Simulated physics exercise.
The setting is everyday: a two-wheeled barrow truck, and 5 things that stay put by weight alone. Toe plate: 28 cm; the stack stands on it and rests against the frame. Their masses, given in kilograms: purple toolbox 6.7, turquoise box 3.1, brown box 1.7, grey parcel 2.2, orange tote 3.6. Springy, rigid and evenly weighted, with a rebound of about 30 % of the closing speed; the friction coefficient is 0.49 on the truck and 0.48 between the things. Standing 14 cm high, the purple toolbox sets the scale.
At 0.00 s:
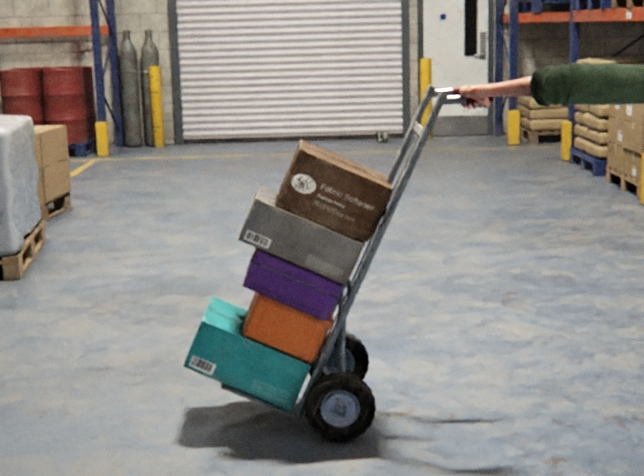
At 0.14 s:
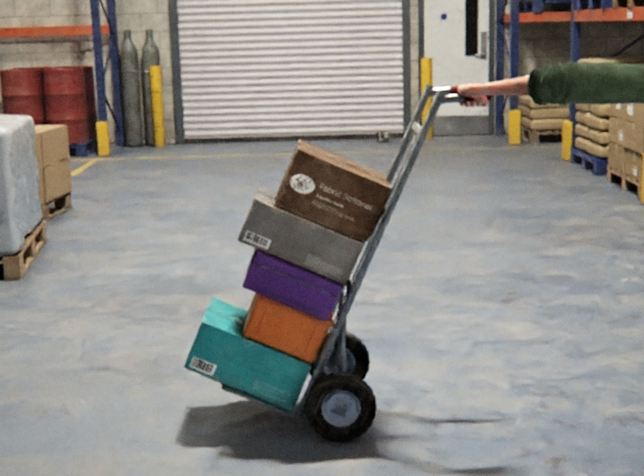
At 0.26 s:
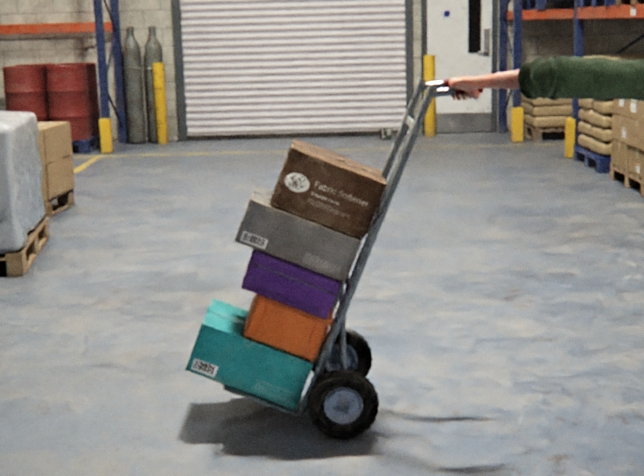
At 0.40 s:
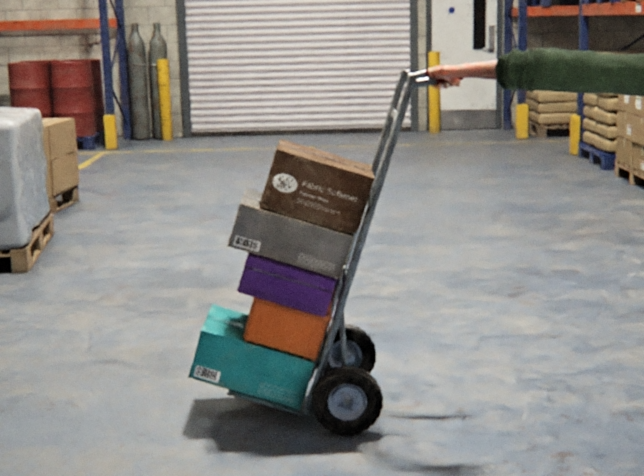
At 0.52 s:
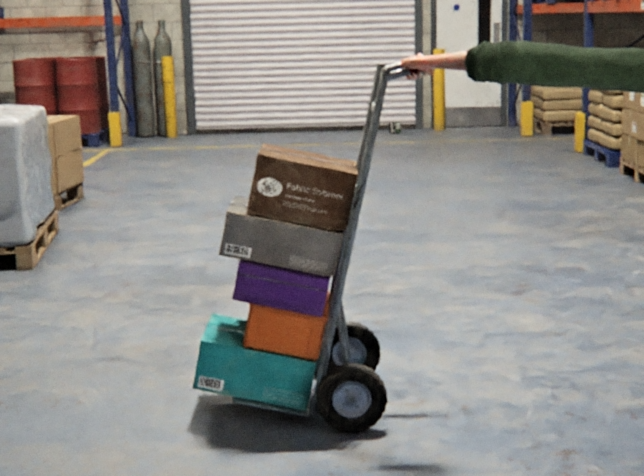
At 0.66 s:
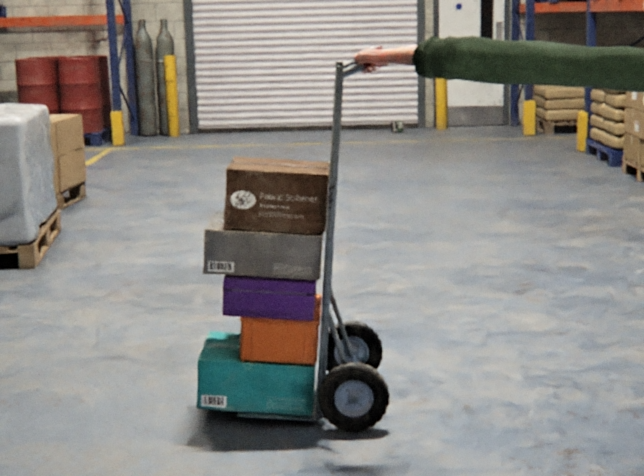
In the video, a green-sleeved arm holds the handle of a tilted two-wheeled hand truck stacked with brown, grey, purple, orange and turquoise boxes, then pushes it leftward, swinging the frame and stack to nearly upright.
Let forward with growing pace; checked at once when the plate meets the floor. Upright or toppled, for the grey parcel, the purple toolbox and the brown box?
Outcome: The grey parcel is going to stay erect, the purple toolbox is going to stay erect, the brown box is going to stay erect.
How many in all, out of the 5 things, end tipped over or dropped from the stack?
Tally: 0.
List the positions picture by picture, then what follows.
In the first frame, 25° short of upright; grey parcel (302, 233); purple toolbox (294, 273); brown box (334, 190).
In the second frame, 24° short of upright; turquoise box (251, 352); orange tote (288, 316).
In the third frame, 22° short of upright; turquoise box (252, 352); orange tote (288, 315).
In the fourth frame, 18° short of upright; turquoise box (255, 355); orange tote (288, 316).
In the fifth frame, 13° short of upright; turquoise box (258, 361); orange tote (287, 318).
In the sixth frame, 5° short of upright; grey parcel (266, 245); purple toolbox (272, 285); brown box (279, 194).
After 0.86 s, truck upright; brown box 4° off its base near (249, 200); grey parcel 4° off its base near (245, 252); purple toolbox 4° off its base near (257, 291).
After 1.16 s, truck upright.
In the end (1.6 s), all 5 under 10 cm from the start. At the end, from the last picture's camera, grey parcel near (256, 252), purple toolbox near (266, 292).
